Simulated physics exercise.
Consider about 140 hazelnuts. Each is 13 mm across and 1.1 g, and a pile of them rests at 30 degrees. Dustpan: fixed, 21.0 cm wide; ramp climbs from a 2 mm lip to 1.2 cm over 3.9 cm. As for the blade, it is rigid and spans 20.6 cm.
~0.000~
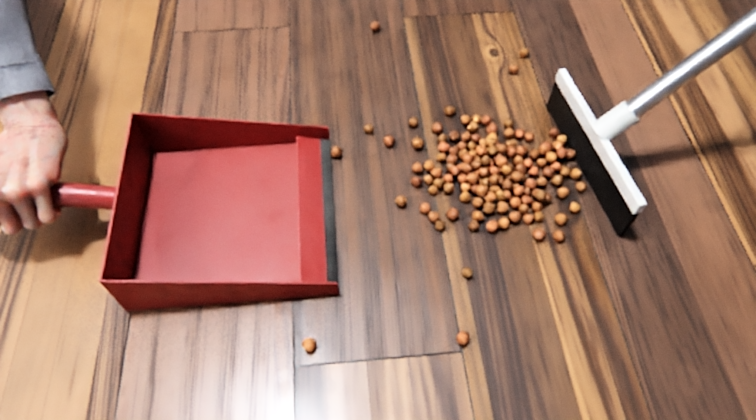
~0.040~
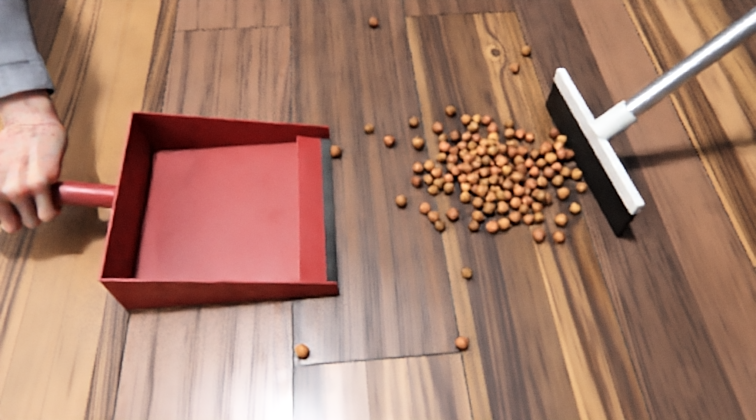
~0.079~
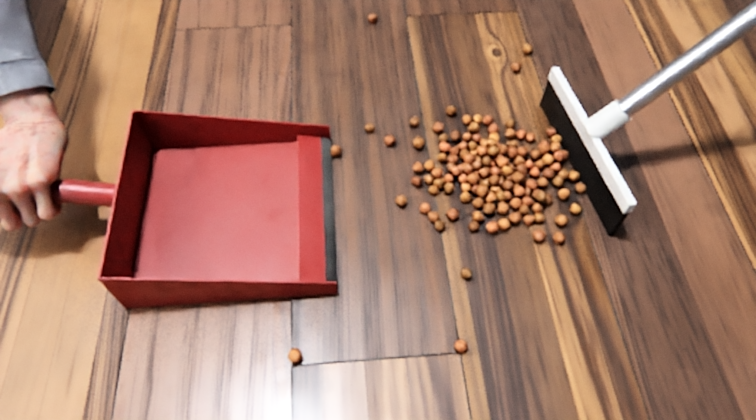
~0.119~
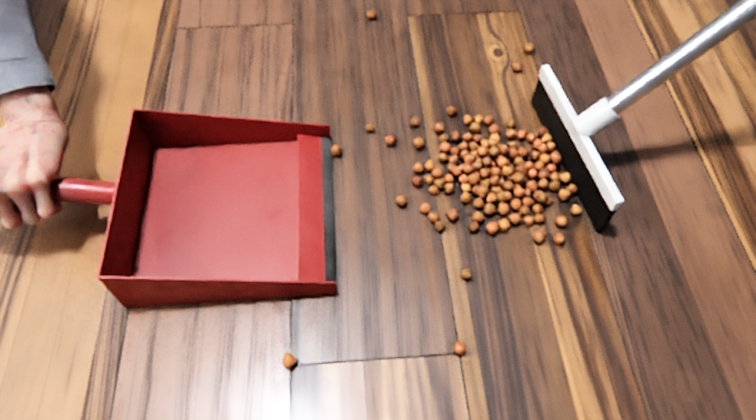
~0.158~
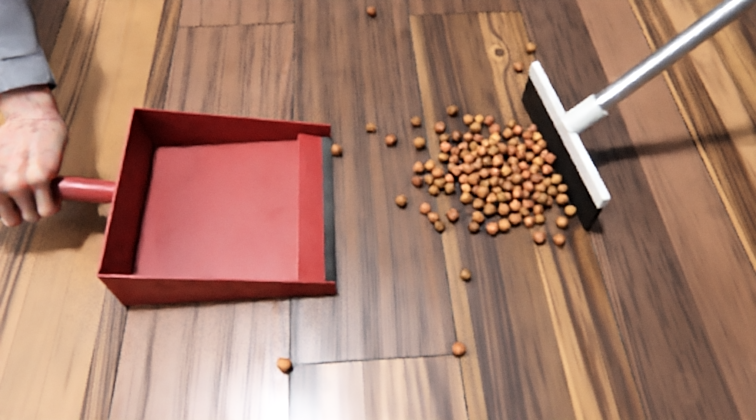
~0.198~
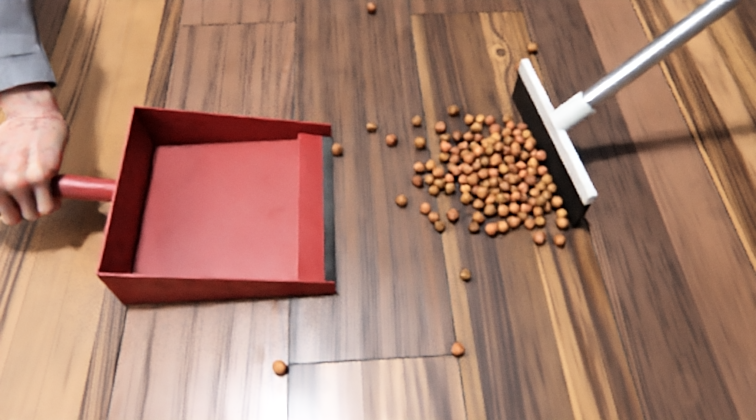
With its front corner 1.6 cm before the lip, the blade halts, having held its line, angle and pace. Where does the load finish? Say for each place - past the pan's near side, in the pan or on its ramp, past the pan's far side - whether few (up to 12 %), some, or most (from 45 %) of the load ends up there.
Near side: Few, pan: Few, far side: Some.
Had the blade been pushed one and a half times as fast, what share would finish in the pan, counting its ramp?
Then some 5 in a hundred.
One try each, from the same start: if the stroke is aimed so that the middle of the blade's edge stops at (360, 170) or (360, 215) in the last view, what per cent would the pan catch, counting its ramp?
Roughly 20 per cent for the first try and 35 per cent for the second.
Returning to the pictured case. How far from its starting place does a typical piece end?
About 12 cm.
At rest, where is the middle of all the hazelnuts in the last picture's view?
Roughly (363, 186).
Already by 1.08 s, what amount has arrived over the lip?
Some 5 per cent by that point.
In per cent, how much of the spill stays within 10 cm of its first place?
Around 40 in a hundred.
After 0.53 s, middle of the blade 15 cm from the lip; 0 % over the lip, far side 20 %, near side 0 %.
After 0.75 s, middle of the blade 7 cm from the lip; 0 % over the lip, far side 25 %, near side 0 %.
After 1.08 s, middle of the blade 3 cm from the lip; 5 % over the lip, far side 25 %, near side 0 %.
At rest (1.5 s), near side 0 %, pan 5 %, far side 25 %, in front of the lip or behind the blade 70 %.
